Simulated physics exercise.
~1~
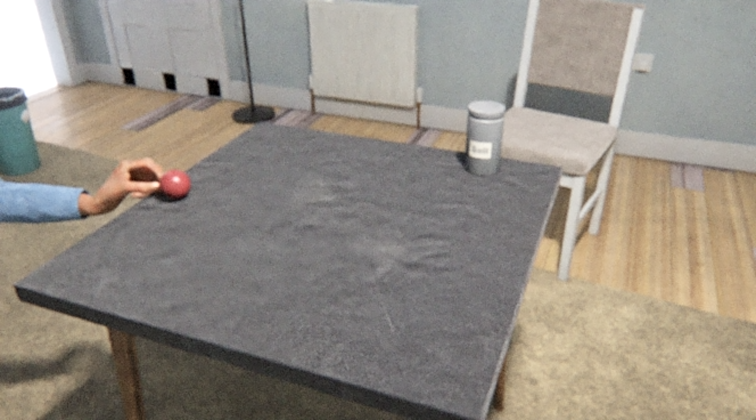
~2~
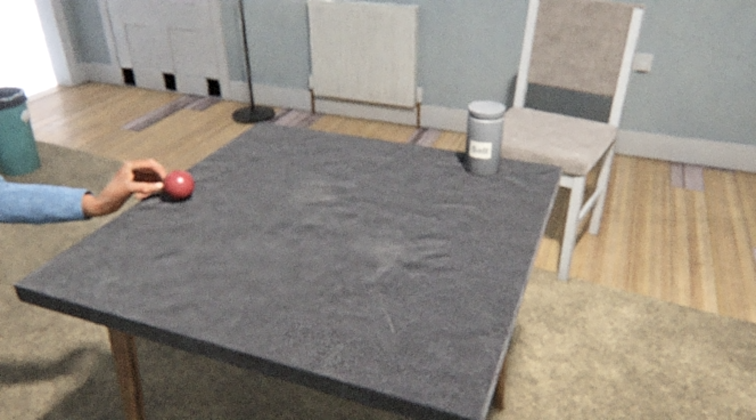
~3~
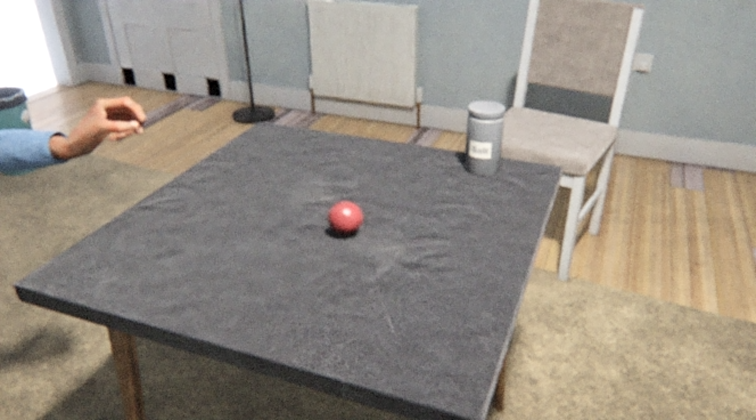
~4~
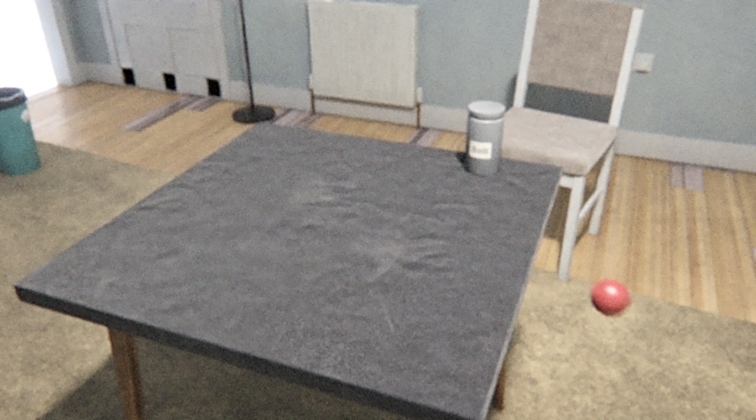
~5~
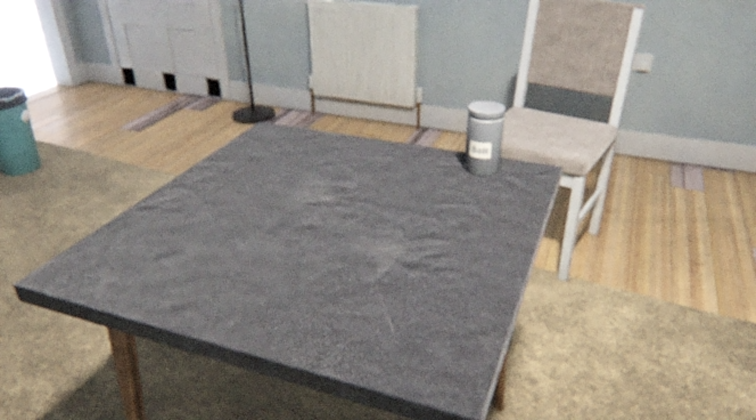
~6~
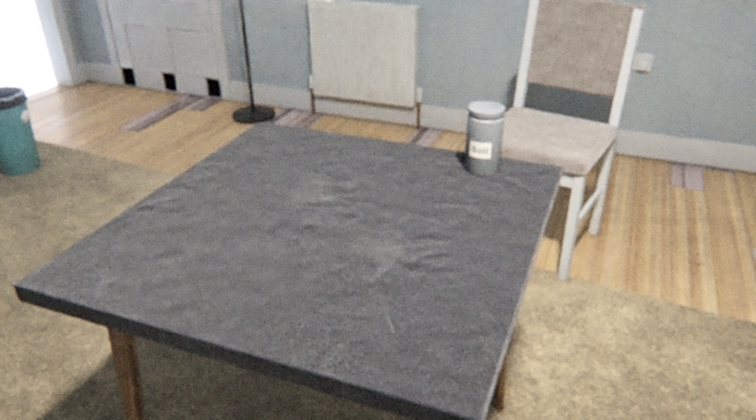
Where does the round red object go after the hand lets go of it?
It travels right across the table, goes over the right edge and drops to the floor.
In a room with wooden flooring and a carpet, a dark square table stands near a pale chair, with a grey jar at its far right corner. A hand in a blue sleeve reaches in from the left and touches a small, round red object near the table's left edge. The hand shoves it to the right, then lets go and draws back as the object travels across the middle of the tabletop. The red object passes the right edge and drops beside the table. At the end it is out of sight, the hand is gone, and the jar still stands in its place.
